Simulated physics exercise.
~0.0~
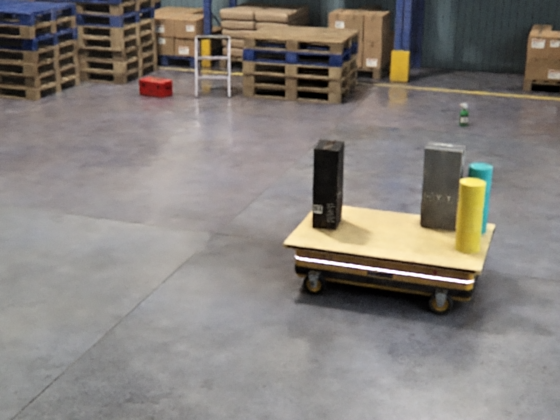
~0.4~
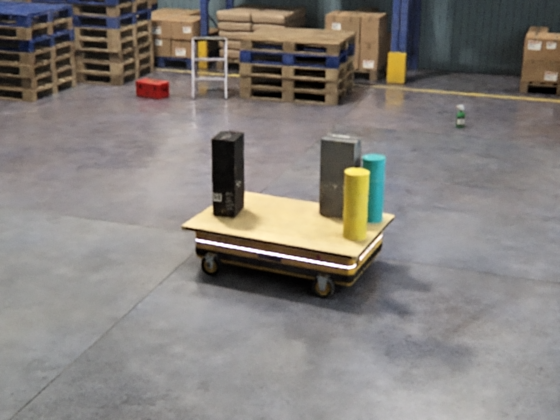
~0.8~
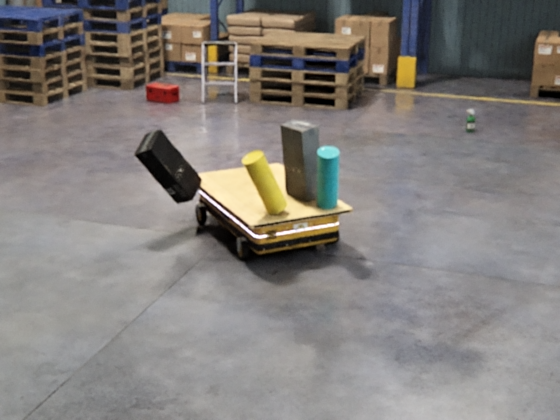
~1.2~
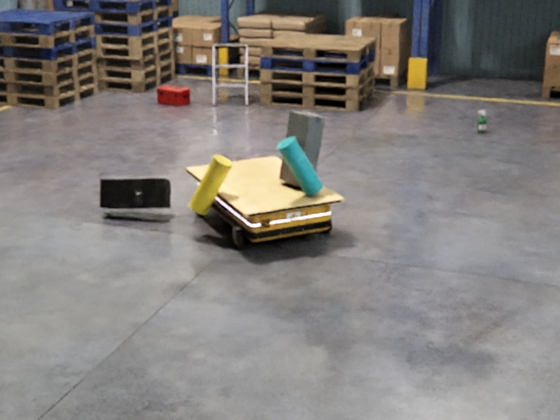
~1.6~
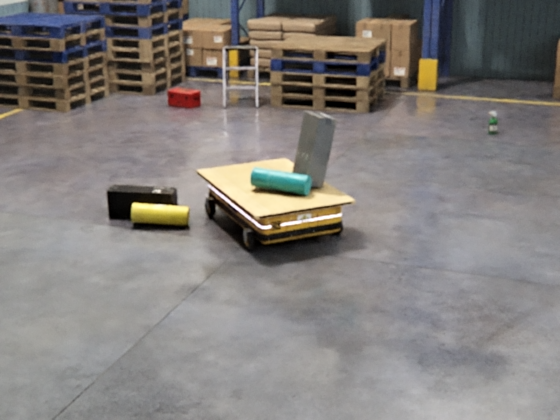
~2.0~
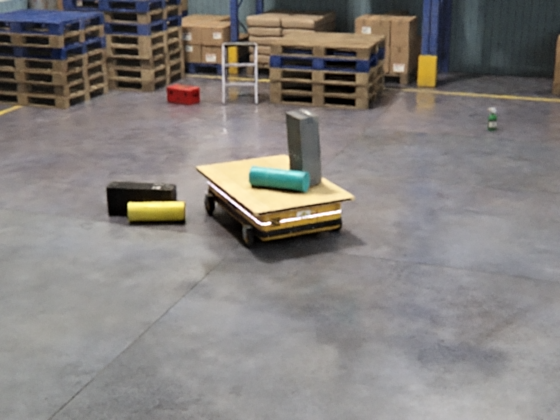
A flat cart carrying two boxes and two canisters rolled left and turned, tipping the black box and then the yellow canister onto the floor, and stopped with the turquoise canister lying on its deck beside the grey box, which rocked but stayed standing.
